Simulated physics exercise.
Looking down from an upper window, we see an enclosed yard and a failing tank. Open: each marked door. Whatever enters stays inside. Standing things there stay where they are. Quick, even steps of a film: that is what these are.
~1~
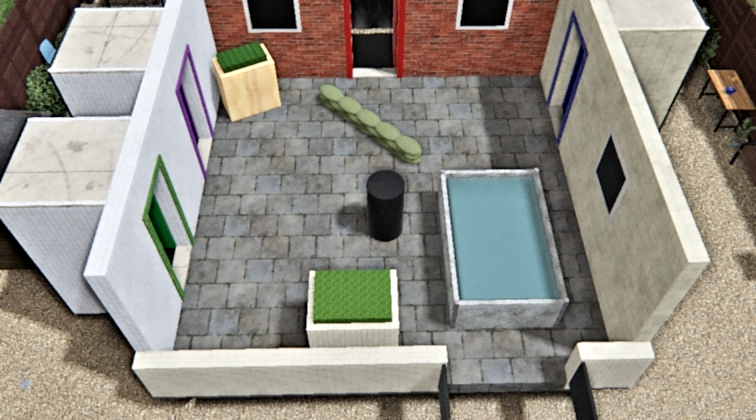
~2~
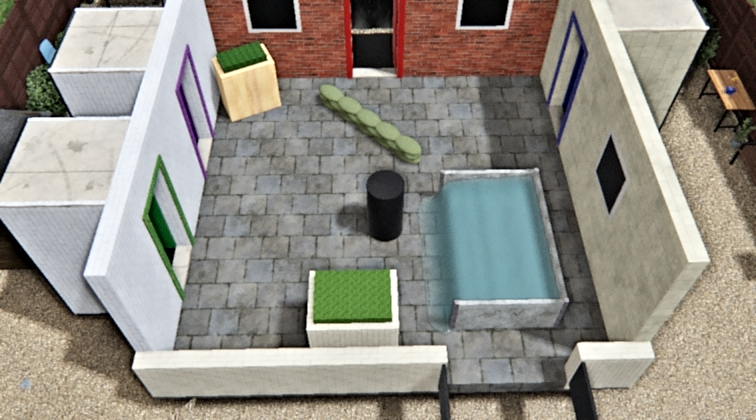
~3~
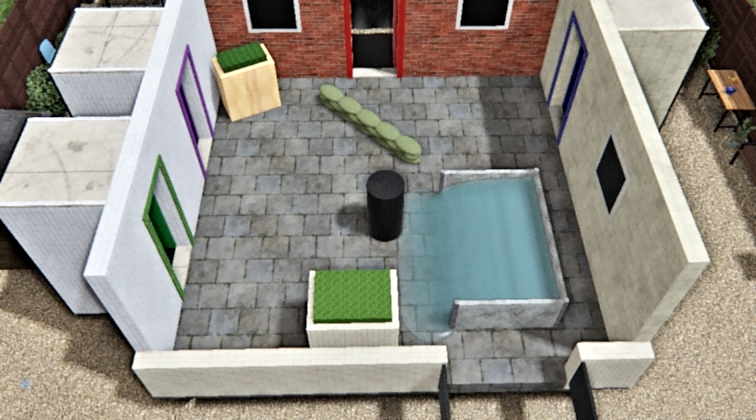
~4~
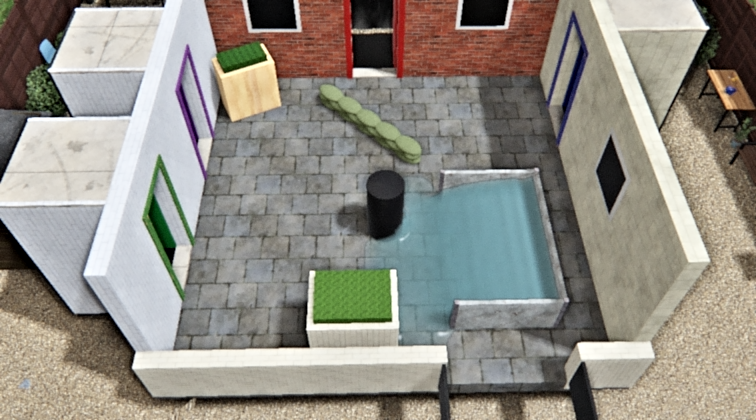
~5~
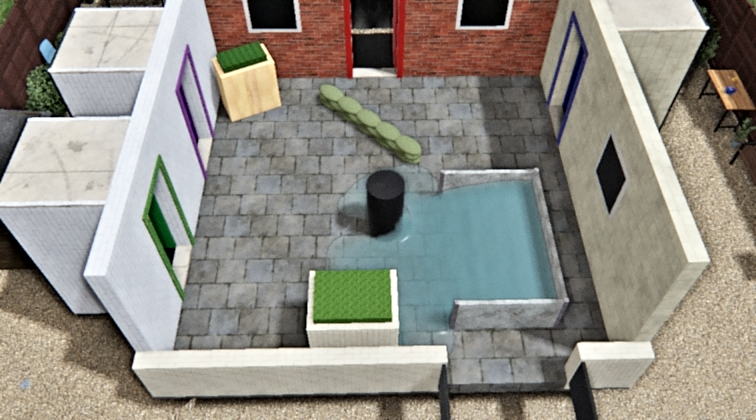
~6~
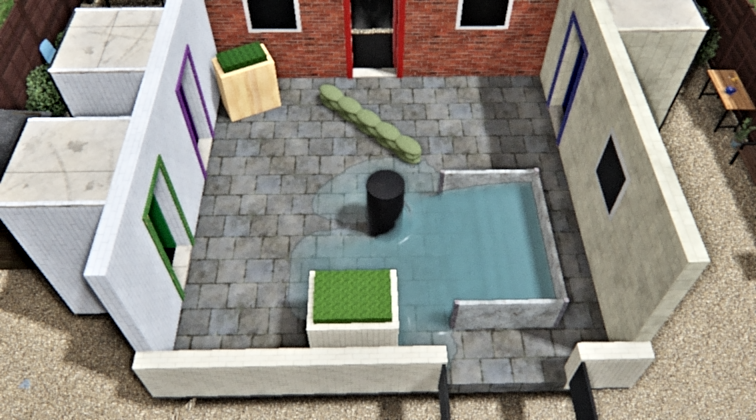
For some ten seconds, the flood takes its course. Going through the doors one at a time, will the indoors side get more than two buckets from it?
Red door: Two buckets at most; blue door: Two buckets at most; purple door: More than two buckets; green door: More than two buckets.
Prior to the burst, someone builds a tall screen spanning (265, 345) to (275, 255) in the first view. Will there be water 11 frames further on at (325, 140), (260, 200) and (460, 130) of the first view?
Taking the points in order, they are inundated, inundated and high and dry.
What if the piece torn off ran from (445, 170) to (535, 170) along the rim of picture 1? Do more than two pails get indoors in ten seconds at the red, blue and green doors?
Red door exceeds the limit, blue door exceeds the limit, green door stays within the limit.
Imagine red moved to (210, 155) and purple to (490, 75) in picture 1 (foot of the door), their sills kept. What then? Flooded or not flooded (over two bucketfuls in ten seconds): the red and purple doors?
Looking at both, the red one gets flooded and the purple one stays unflooded.
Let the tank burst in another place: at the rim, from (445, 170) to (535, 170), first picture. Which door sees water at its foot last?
Answer: The one in green.
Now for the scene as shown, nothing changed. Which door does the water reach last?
The blue door.
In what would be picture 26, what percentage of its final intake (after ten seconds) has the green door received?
Estimate: Some 80 per cent.
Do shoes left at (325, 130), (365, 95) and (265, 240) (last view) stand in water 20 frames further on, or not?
In turn, the points end up soaked, high and dry and soaked.
A moment on, water covers 40 % of the floor; the red door not reached, the blue door not reached, the purple door not reached, the green door under two buckets in.
Next, water covers 60 % of the floor; the red door not reached, the blue door not reached, the purple door under two buckets in, the green door far over two buckets in.
Then, water covers 65 % of the floor; the red door not reached, the blue door not reached, the purple door over two buckets in, the green door far over two buckets in.
Later, water covers 75 % of the floor; the red door wet at the sill, nothing in, the blue door wet at the sill, nothing in, the purple door over two buckets in, the green door far over two buckets in.
In the end, water covers 90 % of the floor; the red door wet at the sill, nothing in, the blue door wet at the sill, nothing in, the purple door far over two buckets in, the green door far over two buckets in.
